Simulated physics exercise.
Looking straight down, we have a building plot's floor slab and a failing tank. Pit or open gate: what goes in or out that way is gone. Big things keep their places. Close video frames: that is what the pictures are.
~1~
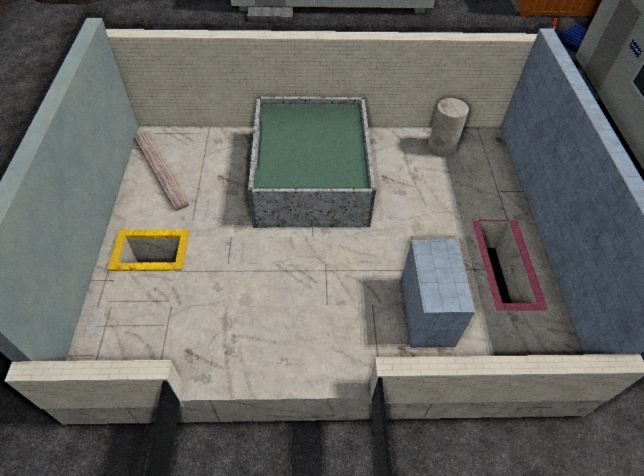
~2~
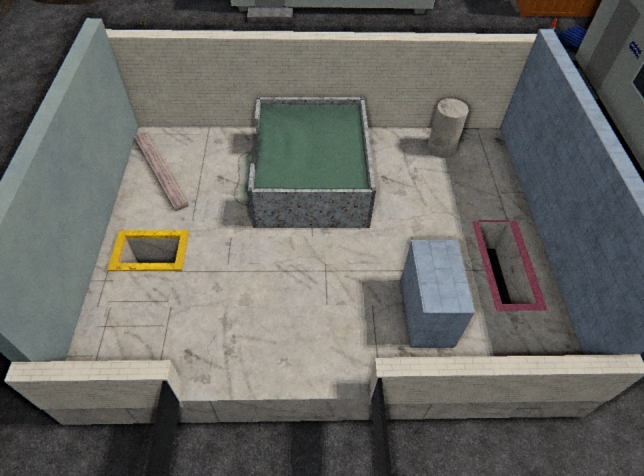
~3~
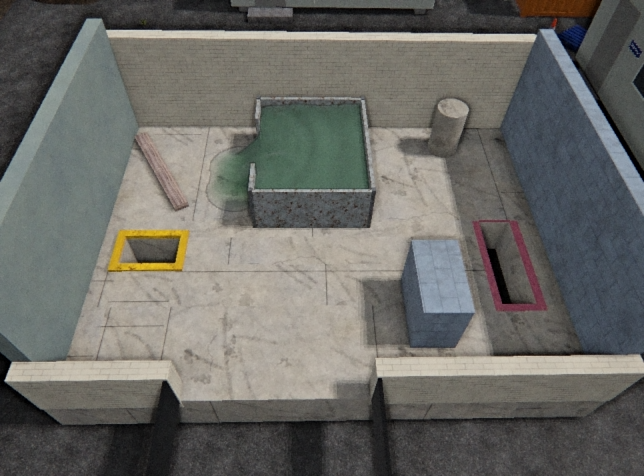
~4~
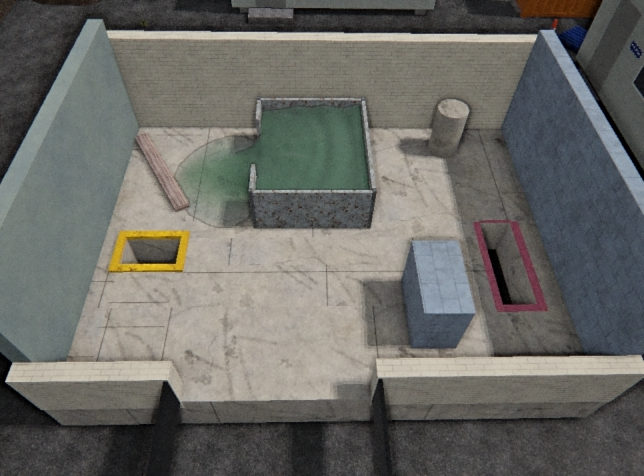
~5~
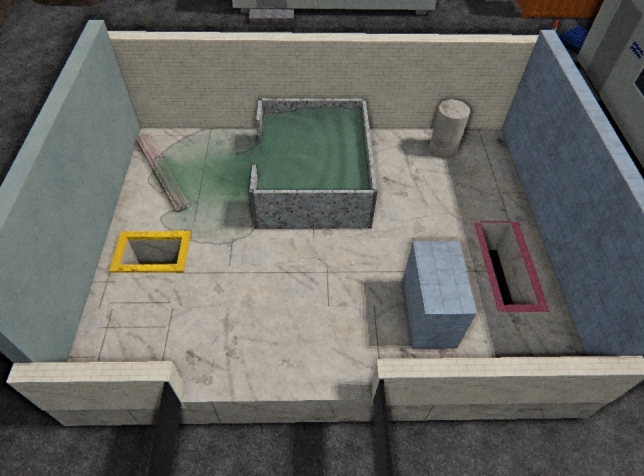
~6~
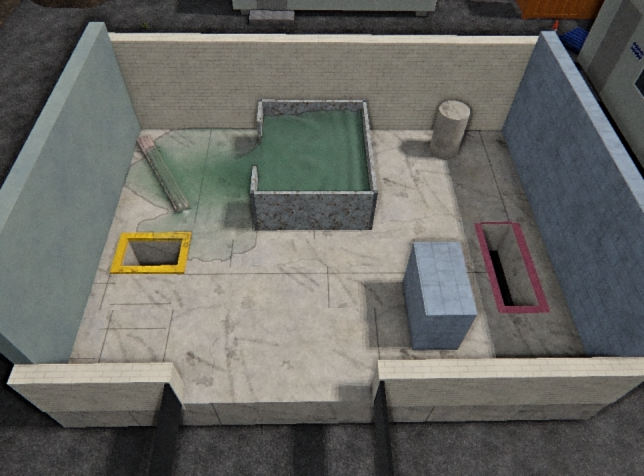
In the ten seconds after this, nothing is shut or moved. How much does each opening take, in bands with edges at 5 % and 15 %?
As I see it, gate: Inside five to fifteen per cent; pink pit: Short of five per cent; yellow pit: Beyond fifteen per cent.
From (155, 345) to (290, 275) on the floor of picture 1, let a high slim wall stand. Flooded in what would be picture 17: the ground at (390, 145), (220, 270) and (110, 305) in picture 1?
Okay, the first comes out left untouched, the next left untouched, and the last soaked.
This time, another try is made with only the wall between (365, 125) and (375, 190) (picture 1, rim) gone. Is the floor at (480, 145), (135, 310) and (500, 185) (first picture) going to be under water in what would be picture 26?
So the first one is drenched, the next left untouched, and the last drenched.
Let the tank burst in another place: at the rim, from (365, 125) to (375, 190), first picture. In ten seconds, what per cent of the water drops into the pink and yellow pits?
In percent: Pink 60, yellow 0.
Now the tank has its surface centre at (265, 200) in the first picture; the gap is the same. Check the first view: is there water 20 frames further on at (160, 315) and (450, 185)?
One after the other: Flooded, no water.
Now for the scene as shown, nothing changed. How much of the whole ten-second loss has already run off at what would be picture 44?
Share gone: About 60 %.
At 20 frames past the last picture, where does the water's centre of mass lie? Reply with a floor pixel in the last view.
Close to (237, 186), I reckon.
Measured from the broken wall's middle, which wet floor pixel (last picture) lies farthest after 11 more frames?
Estimated pixel: (62, 387).
A moment on, water covers 20 % of the floor; the gate 0 %, the pink pit 0 %, the yellow pit 1 %.
Next, water covers 30 % of the floor; the gate 0 %, the pink pit 0 %, the yellow pit 5 %.
Then, water covers 40 % of the floor; the gate 0 %, the pink pit 0 %, the yellow pit 13 %.
Later, water covers 65 % of the floor; the gate 2 %, the pink pit 0 %, the yellow pit 23 %.
In the end, water covers 90 % of the floor; the gate 10 %, the pink pit 2 %, the yellow pit 29 %.
